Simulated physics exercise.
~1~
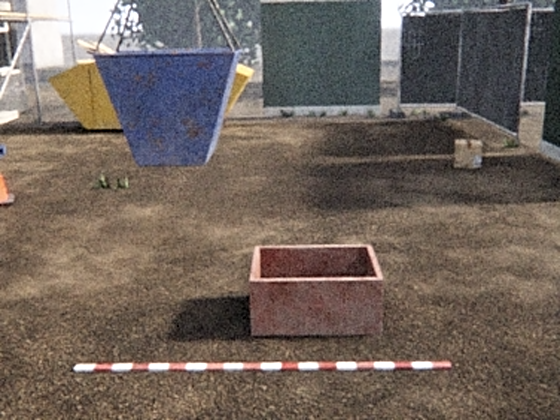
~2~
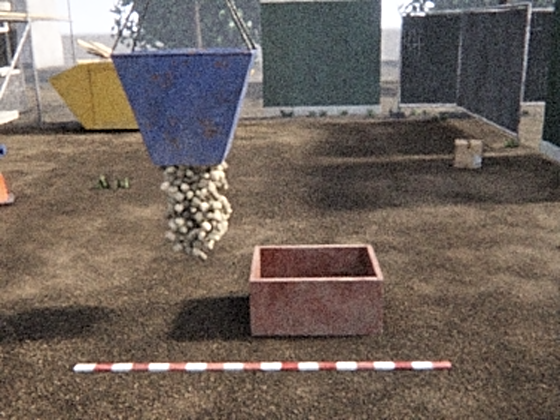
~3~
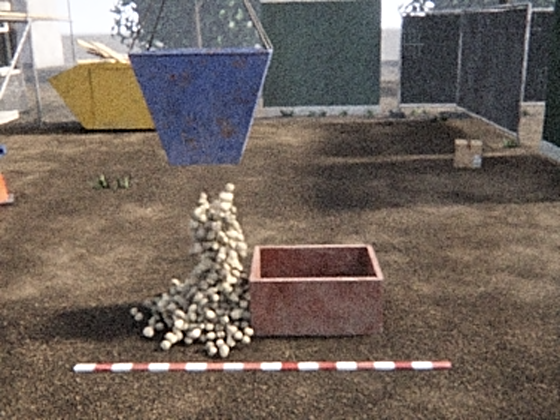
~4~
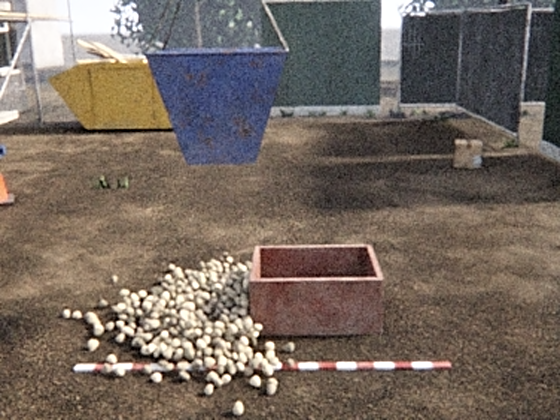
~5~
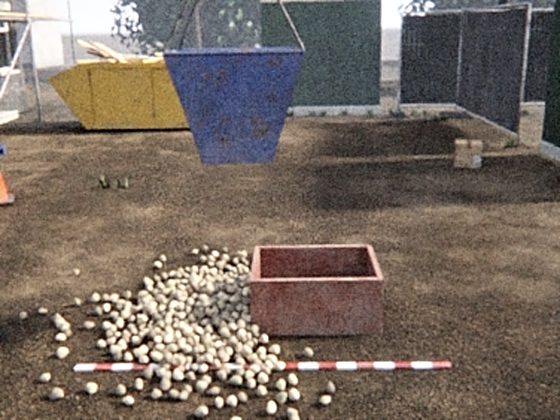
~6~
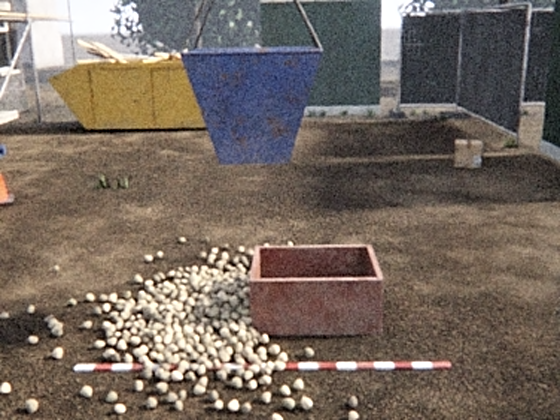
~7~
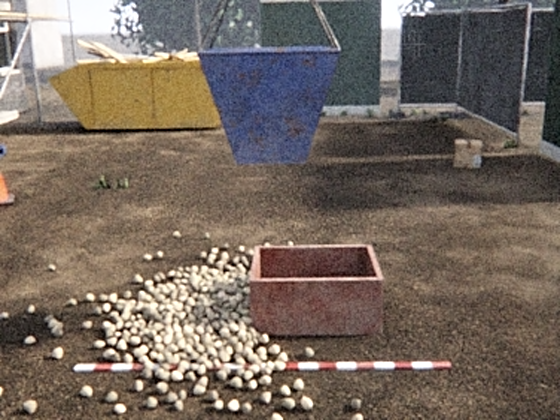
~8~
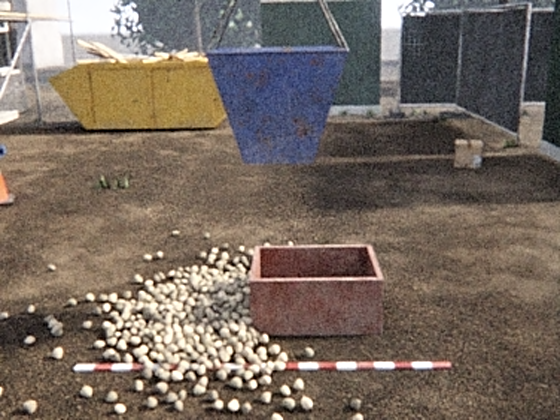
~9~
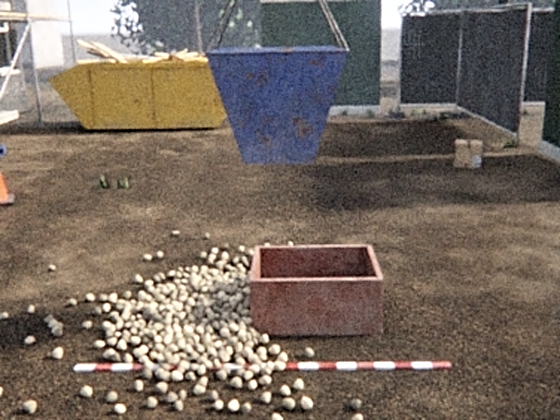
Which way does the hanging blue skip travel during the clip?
The blue skip travels to the right, coming to a stop near the end.
